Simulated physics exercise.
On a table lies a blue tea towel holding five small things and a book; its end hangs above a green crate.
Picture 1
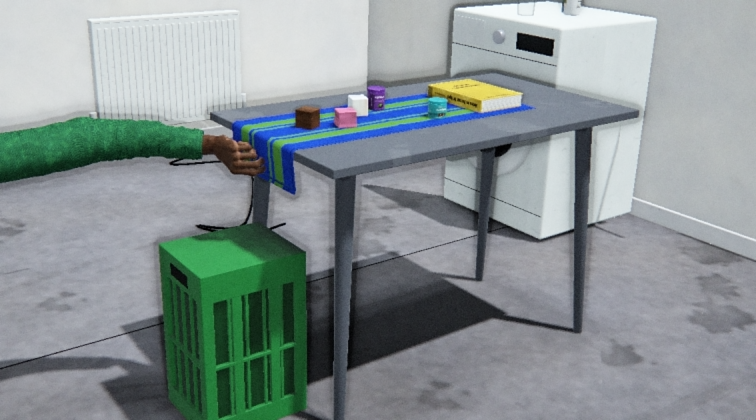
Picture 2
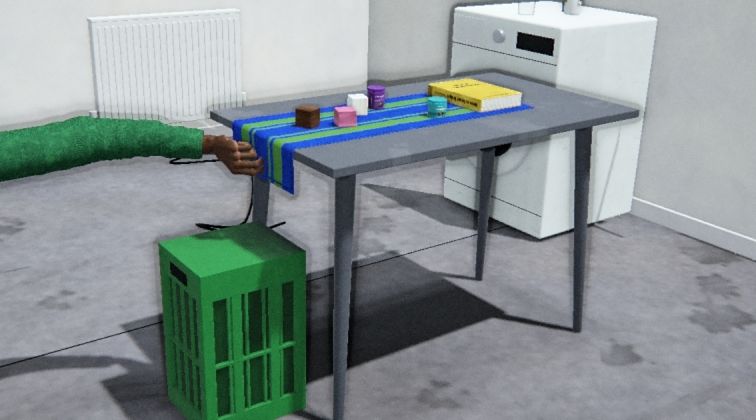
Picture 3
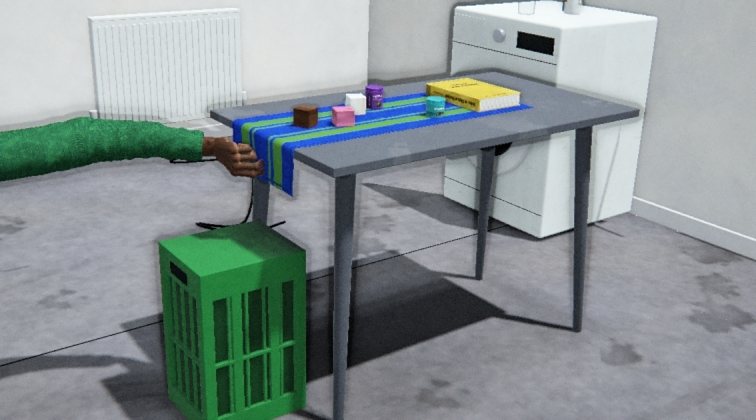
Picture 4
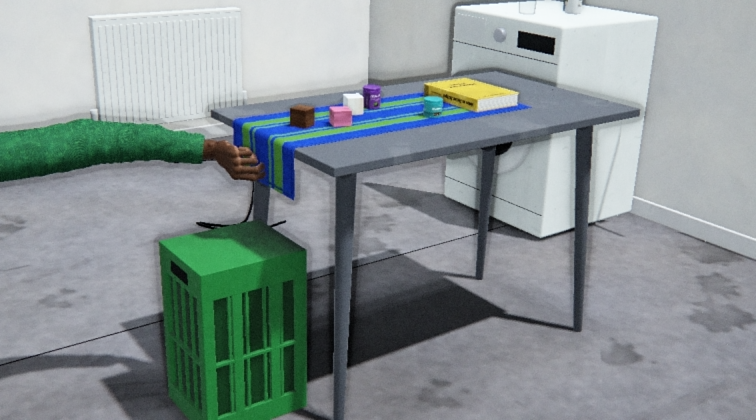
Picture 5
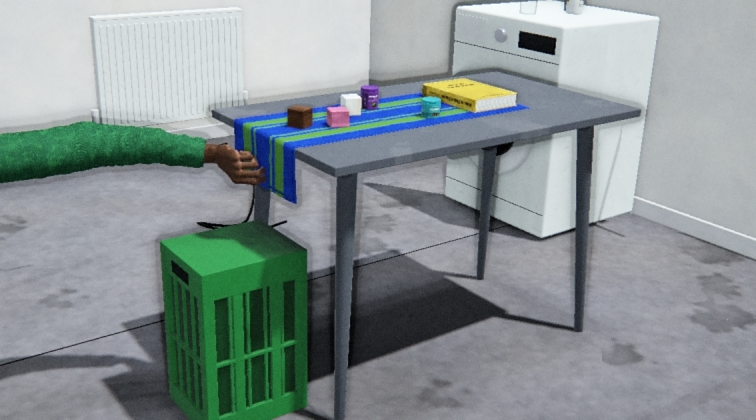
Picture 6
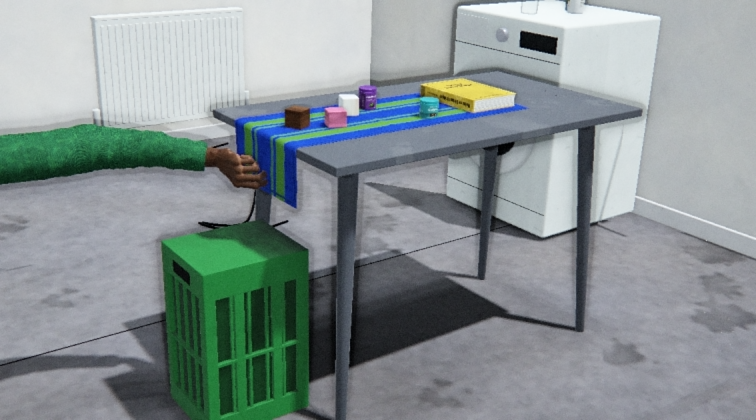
The footage shows a hand at the hanging end of a blue and green striped cloth on a grey table, above a green crate, as the cloth slides slightly left and downward, carrying five small items and a yellow book.
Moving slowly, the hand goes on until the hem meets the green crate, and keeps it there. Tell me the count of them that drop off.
The count is one.
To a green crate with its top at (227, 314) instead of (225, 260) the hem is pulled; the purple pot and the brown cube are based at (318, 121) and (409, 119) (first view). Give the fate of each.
The purple pot ends up off the top and the brown cube ends up still on top.
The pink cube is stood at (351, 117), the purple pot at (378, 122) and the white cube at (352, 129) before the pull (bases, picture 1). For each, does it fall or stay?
I'd say the pink cube hangs on, the purple pot hangs on, and the white cube hangs on.
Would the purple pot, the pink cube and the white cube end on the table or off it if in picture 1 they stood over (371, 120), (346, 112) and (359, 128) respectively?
The purple pot survives; the pink cube stays on; the white cube remains up.
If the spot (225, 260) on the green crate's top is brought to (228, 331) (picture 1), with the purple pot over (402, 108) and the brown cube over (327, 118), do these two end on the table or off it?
The purple pot ends up still on top and the brown cube ends up off the top.
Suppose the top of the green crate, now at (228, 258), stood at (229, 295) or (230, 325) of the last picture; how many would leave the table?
The count comes out 2 and 3.
A little later, hem near (264, 212); all still up.
Next, hem on the crate; brown cube gone.
When it is over, hem on the crate; brown cube gone. The answer is one.
